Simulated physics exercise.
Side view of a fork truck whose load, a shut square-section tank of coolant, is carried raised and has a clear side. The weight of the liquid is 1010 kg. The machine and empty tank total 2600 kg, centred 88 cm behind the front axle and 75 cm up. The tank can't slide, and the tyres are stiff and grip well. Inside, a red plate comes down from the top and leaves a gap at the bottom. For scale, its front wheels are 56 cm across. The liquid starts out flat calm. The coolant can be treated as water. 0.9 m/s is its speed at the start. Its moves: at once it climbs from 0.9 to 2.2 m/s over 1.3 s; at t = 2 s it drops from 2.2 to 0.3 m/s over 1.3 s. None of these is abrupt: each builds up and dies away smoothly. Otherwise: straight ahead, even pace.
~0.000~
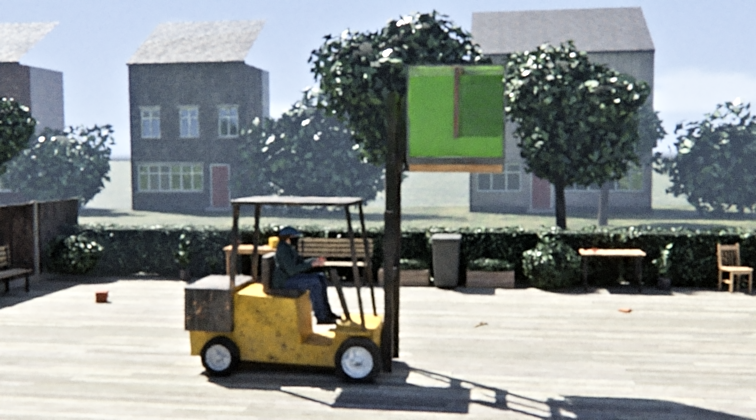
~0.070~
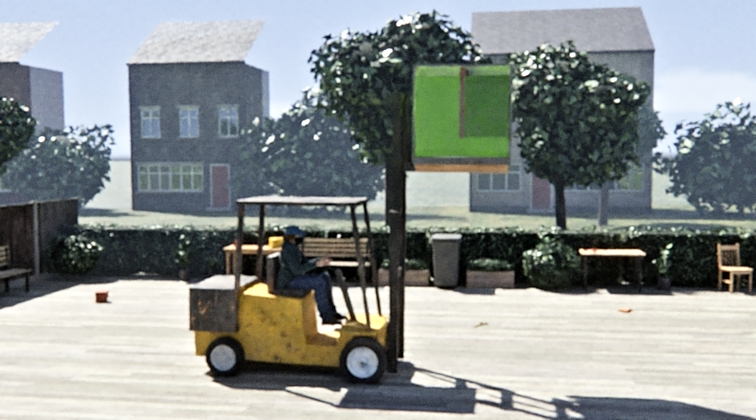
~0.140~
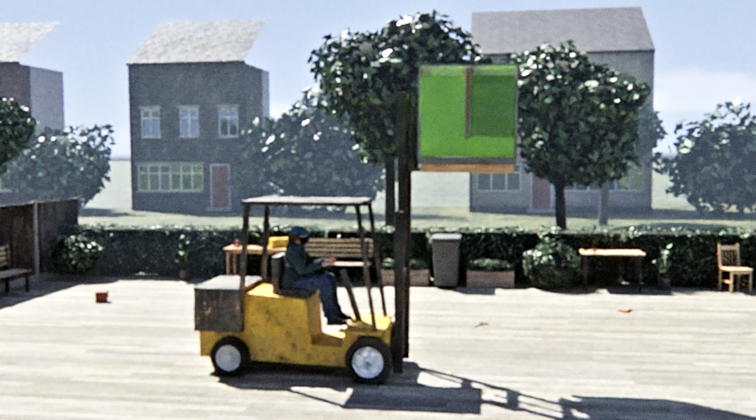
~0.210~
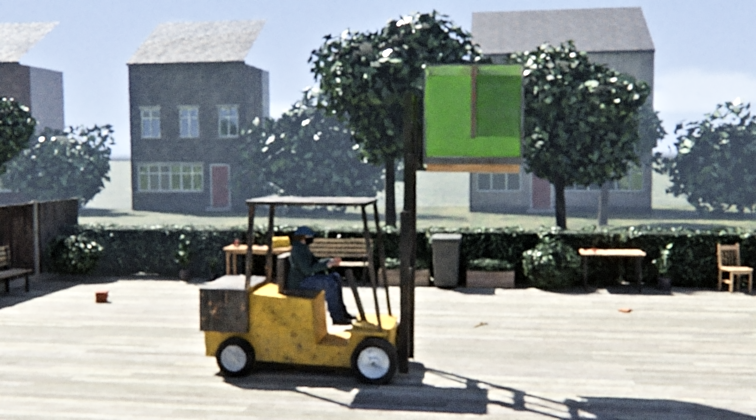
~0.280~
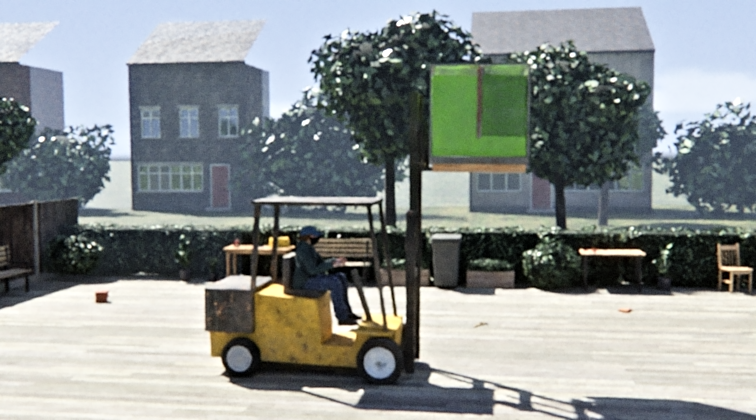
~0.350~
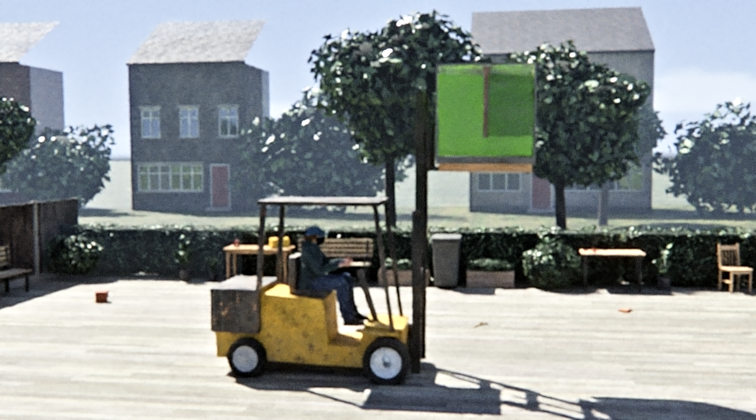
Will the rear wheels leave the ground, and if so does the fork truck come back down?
Teeters, then lands.
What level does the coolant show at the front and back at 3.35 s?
Front 96 cm and back 82 cm.
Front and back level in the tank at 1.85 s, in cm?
Front reads 92 centimetres, back reads 86 centimetres.
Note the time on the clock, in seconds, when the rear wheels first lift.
Close to 2.65 seconds on the clock.
After 1.85 s the lean is 0°, wheels down; the liquid stands 85 cm at the back and 92 cm at the front.
After 2.65 s the lean is 1° nose down, the rear 2 cm in the air; the liquid stands 78 cm at the back and 97 cm at the front.
After 3.35 s the lean is 3° nose down, the rear 9 cm in the air; the liquid stands 81 cm at the back and 95 cm at the front.
After 6.28 s all wheels are down again; the highest lift was 9 cm and the largest lean 3°.
